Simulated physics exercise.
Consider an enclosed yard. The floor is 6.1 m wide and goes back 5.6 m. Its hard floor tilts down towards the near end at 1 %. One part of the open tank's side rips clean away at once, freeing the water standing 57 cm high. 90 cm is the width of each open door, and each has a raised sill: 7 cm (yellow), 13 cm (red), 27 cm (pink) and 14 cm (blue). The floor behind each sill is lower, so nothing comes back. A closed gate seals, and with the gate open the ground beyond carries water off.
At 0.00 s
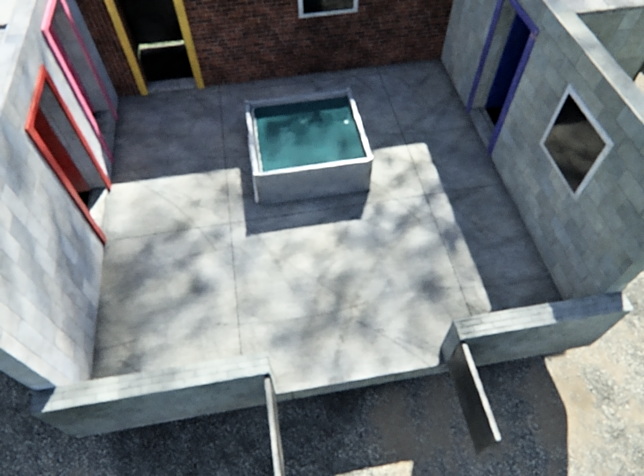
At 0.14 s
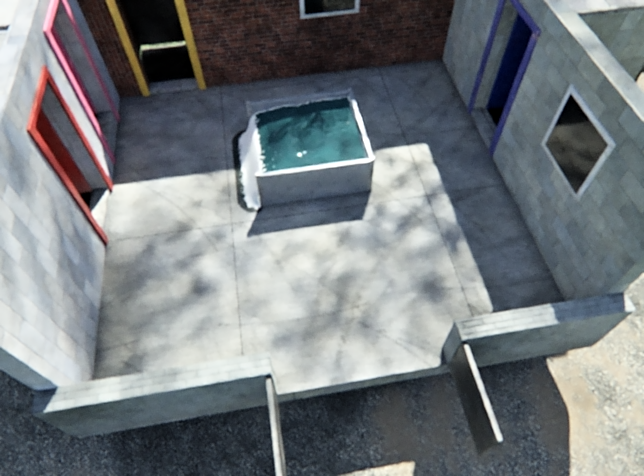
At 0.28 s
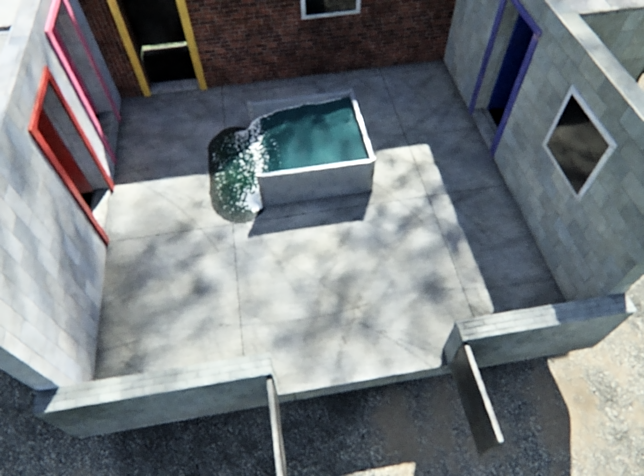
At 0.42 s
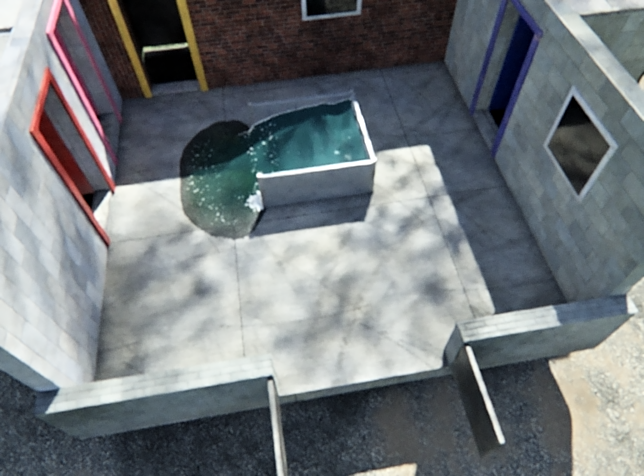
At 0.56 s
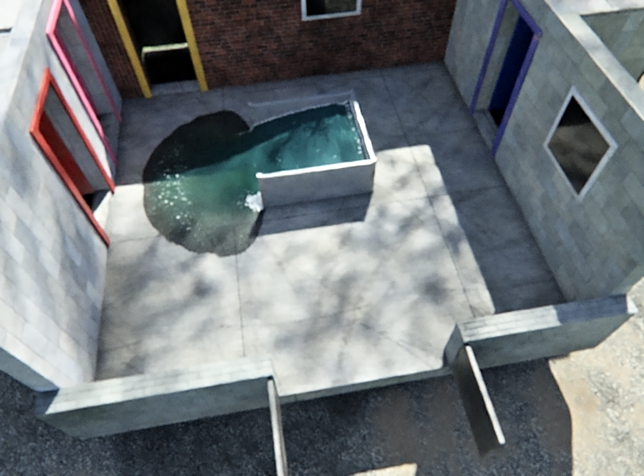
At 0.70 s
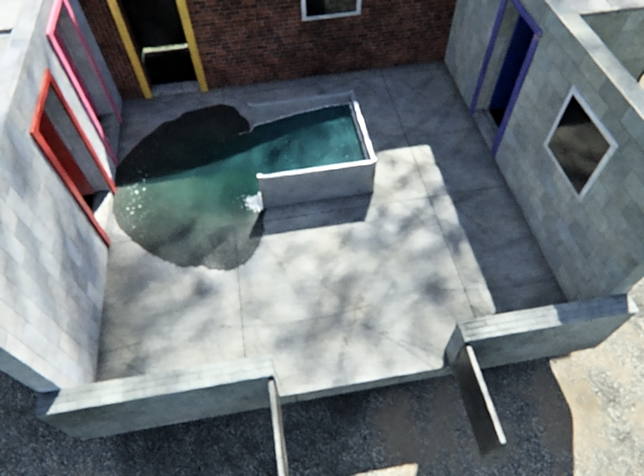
Clear green water bursts from the left side of an open grey tank in a paved, walled yard, seen from high above. A red and a pink frame stand on the left wall, a yellow one by the brick back wall, and a blue one on the right. The water spreads leftward in a widening, foam-flecked dark pool, reaching near the red frame, while the camera stays still.
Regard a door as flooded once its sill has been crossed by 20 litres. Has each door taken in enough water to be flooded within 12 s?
My prediction: At the yellow door the amount will climb above the limit; at the red door the amount will climb above the limit; at the pink door the amount will stay short of the limit; at the blue door the amount will stay short of the limit.
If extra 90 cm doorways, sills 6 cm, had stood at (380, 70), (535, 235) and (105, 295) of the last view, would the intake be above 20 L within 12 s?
In that order: Short of it, short of it, beyond it.
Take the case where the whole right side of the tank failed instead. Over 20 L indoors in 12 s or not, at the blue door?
Against the limit, blue exceeds it.
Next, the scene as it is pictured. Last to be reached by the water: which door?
Lab note: Last arrival at the blue door.
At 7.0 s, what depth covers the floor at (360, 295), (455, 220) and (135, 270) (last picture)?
Spot by spot: Some 3, 1, then 4 cm.
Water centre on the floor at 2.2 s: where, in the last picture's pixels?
Centre: Roughly (199, 180) px.
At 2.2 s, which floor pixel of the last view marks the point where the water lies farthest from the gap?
That would be close to (94, 408).
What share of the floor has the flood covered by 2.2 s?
Around 30 per cent.
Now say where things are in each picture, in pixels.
Still water, 57 cm deep, in the open tank at (306, 133), in the first picture.
The front is at (258, 209), 0.9 m from the gap at (258, 157); 0.4 m2 of floor is under water; 57 cm left at the back of the open tank, in the second picture.
The front is at (231, 216), 1.1 m from the gap at (260, 160); 1.2 m2 of floor is under water; 57 cm left at the back of the open tank, in the third picture.
Water pours out at (261, 162) and has run 1.4 m, to (200, 222); typically 8 cm deep outside, 55 cm at the open tank's back, in the fourth picture.
The front is at (148, 202), 1.8 m from the gap at (261, 162); 3.8 m2 of floor is under water; 48 cm left at the back of the open tank, in the fifth picture.
Water pours out at (261, 163) and has run 2.3 m, to (117, 204); typically 5 cm deep outside, 48 cm at the open tank's back, in the sixth picture.
After 1.4 s water covers 25 % of the floor and is deepest (30 cm) near (112, 216); yellow door 1 cm at the sill, 0 L in, red door 29 cm at the sill, 33 L in, pink door 21 cm at the sill, 0 L in, blue door not reached.
After 2.2 s water covers 30 % of the floor and is deepest (32 cm) near (123, 107); yellow door 10 cm at the sill, 1 L in, red door 25 cm at the sill, 91 L in, pink door 20 cm at the sill, 0 L in, blue door not reached.
After 3.5 s water covers 40 % of the floor and is deepest (22 cm) near (96, 393); yellow door 11 cm at the sill, 24 L in, red door 13 cm at the sill, 124 L in, pink door 14 cm at the sill, 0 L in, blue door not reached.
After 7.0 s water covers 85 % of the floor and is deepest (10 cm) near (94, 408); yellow door 4 cm at the sill, 38 L in, red door 5 cm at the sill, 126 L in, pink door 4 cm at the sill, 0 L in, blue door 4 cm at the sill, 0 L in.
After 12.0 s water covers 85 % of the floor and is deepest (8 cm) near (461, 344); yellow door 1 cm at the sill, 38 L in, red door 2 cm at the sill, 126 L in, pink door 1 cm at the sill, 0 L in, blue door 3 cm at the sill, 0 L in.
